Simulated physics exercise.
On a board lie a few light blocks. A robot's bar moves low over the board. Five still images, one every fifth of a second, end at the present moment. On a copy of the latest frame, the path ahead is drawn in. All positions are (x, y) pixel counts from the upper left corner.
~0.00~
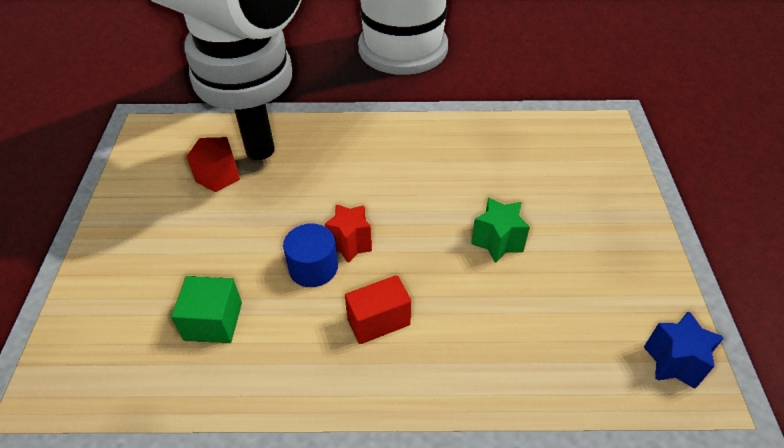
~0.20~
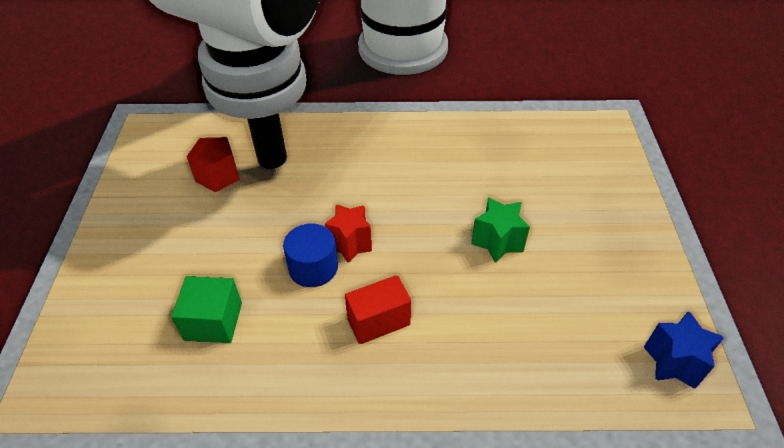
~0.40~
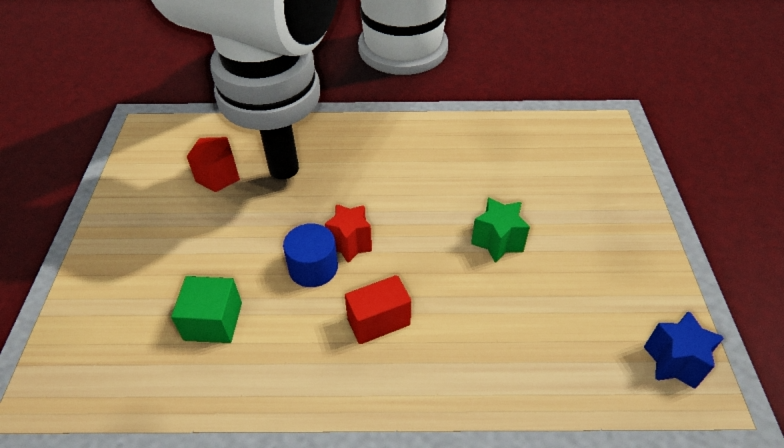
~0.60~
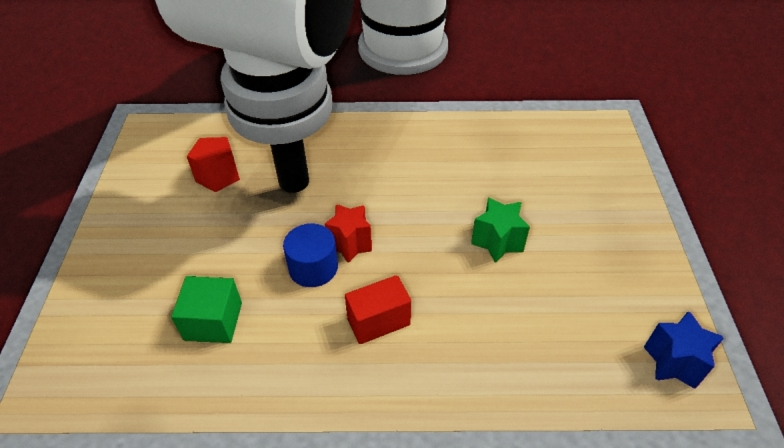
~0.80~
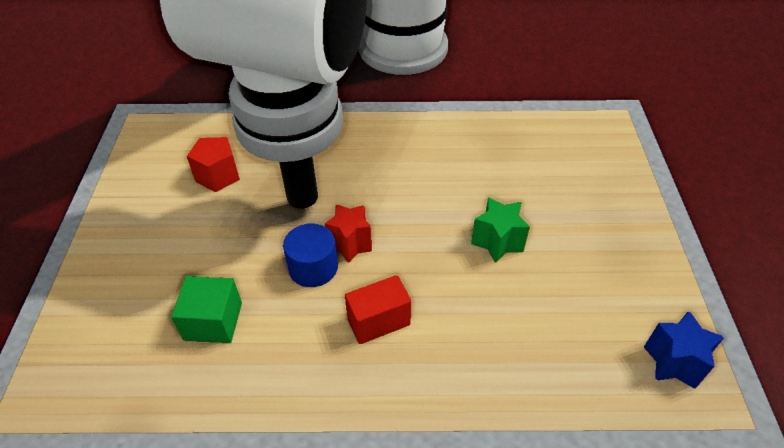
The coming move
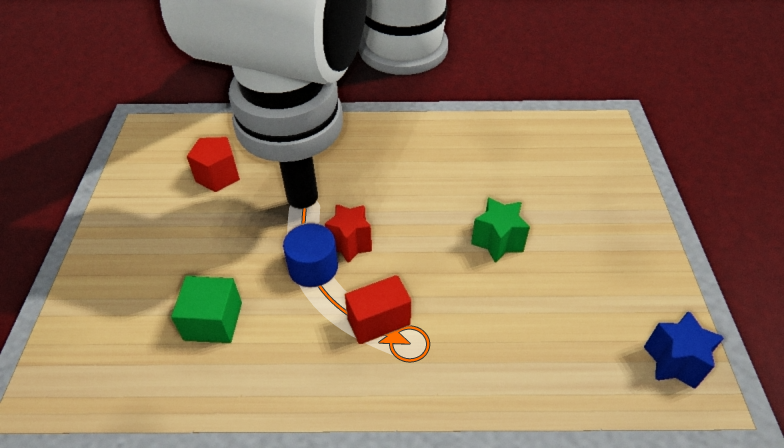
Robot arm moving its black bar toward the viewer and slightly right over a wooden board of still red, green and blue blocks.
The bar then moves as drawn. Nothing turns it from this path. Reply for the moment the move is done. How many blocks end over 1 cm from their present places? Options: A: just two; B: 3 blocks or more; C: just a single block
That would be A.
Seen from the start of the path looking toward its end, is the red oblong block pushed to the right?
Short answer: No.
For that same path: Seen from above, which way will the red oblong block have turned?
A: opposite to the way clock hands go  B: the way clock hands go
(A)
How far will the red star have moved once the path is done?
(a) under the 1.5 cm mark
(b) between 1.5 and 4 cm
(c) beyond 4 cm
(a)
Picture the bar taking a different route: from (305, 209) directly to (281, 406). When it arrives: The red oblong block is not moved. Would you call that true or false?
Answer: False.
The drawn path runs from (305, 209) via (307, 261) and (343, 310), ending at (410, 344).
On the path given first. One third of the way, bar at (306, 252); blue cylinder at (317, 269).
Two thirds of the way, bar at (344, 301); blue cylinder at (342, 328); red oblong block at (390, 311), turned 65° anticlockwise.
At the end, bar at (410, 334); blue cylinder at (347, 342); red star not moved; red oblong block at (447, 331), turned 45° anticlockwise.
